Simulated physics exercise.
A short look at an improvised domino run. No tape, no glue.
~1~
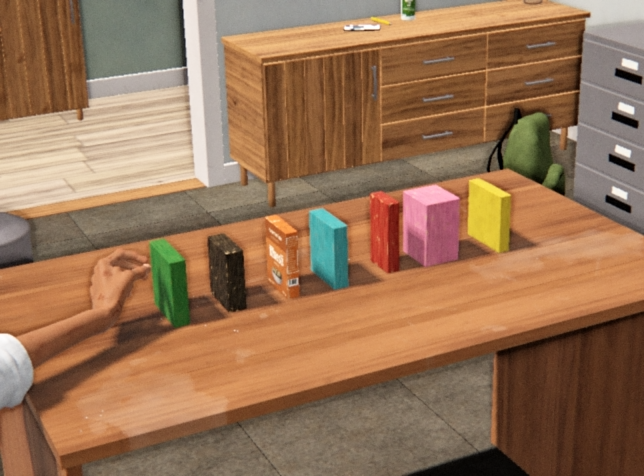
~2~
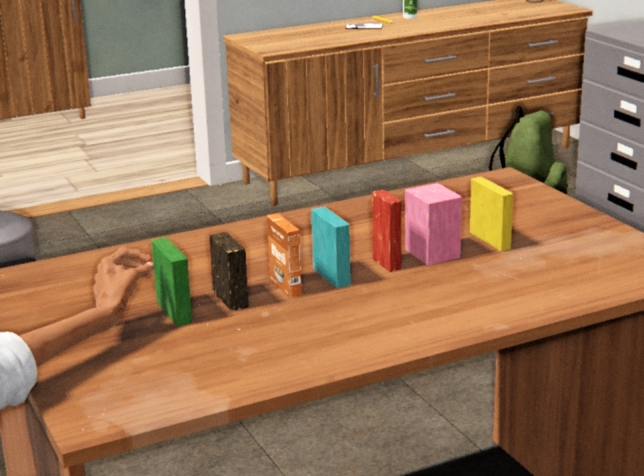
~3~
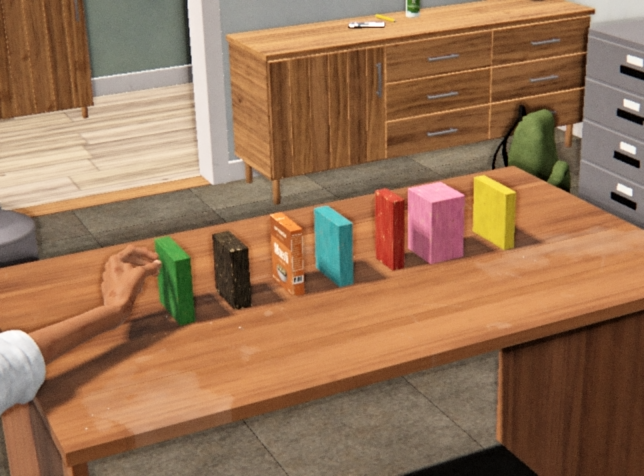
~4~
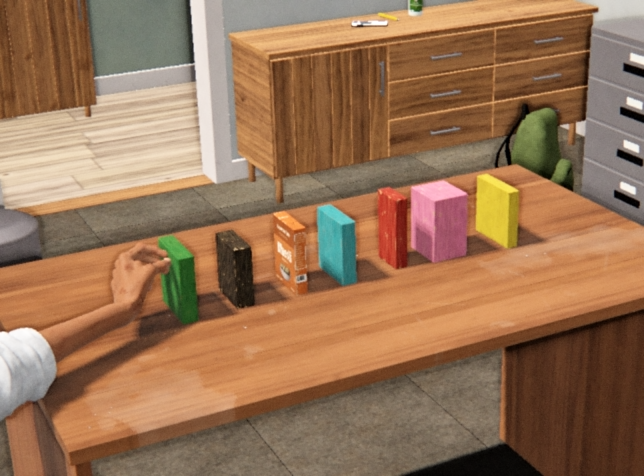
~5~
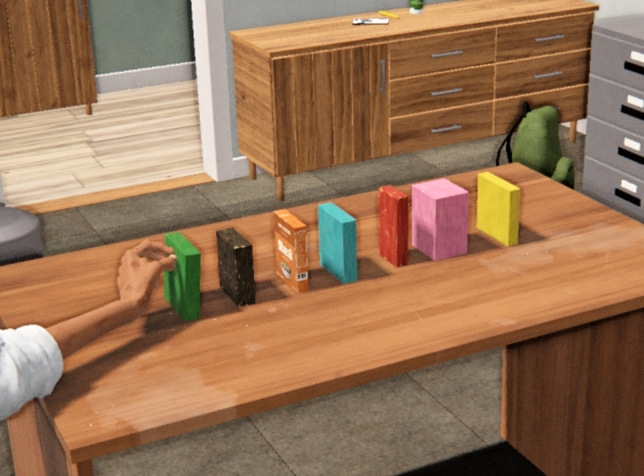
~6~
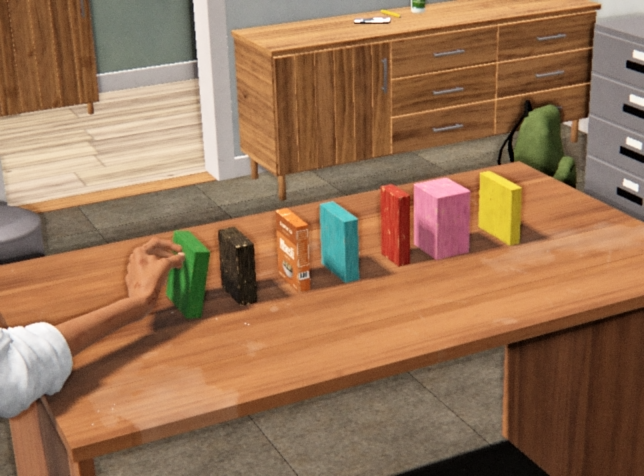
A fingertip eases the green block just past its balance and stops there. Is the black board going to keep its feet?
The black board tips over.
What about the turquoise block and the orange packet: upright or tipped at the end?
The turquoise block tips over; the orange packet tips over.
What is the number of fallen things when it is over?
In all, 4.
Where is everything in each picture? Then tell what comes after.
In the first frame, black board (227, 273); turquoise block (329, 249).
In the second frame, orange packet (284, 256); pink block (433, 224).
In the third frame, turquoise block (334, 246); red block (390, 230).
In the fourth frame, orange packet (290, 253); pink block (439, 222).
In the fifth frame, green block 6° over; turquoise block (338, 243); red block (394, 226).
In the sixth frame, green block 12° over; black board (237, 266); orange packet (293, 250).
Then, 0.50 s past the last view, green block 72° over; black board rocked 69° from its first pose near (272, 269); orange packet rocked 34° from its first pose; turquoise block rocked 9° from its first pose.
Then, 0.70 s past the last view, green block 72° over; black board on its side near (275, 272); orange packet rocked 71° from its first pose; turquoise block rocked 72° from its first pose.
Finally, down or leaning hard on the table, turquoise block, black board and orange packet; the other 2 still in place. Final places as the last picture's camera would see them, black board near (275, 272).
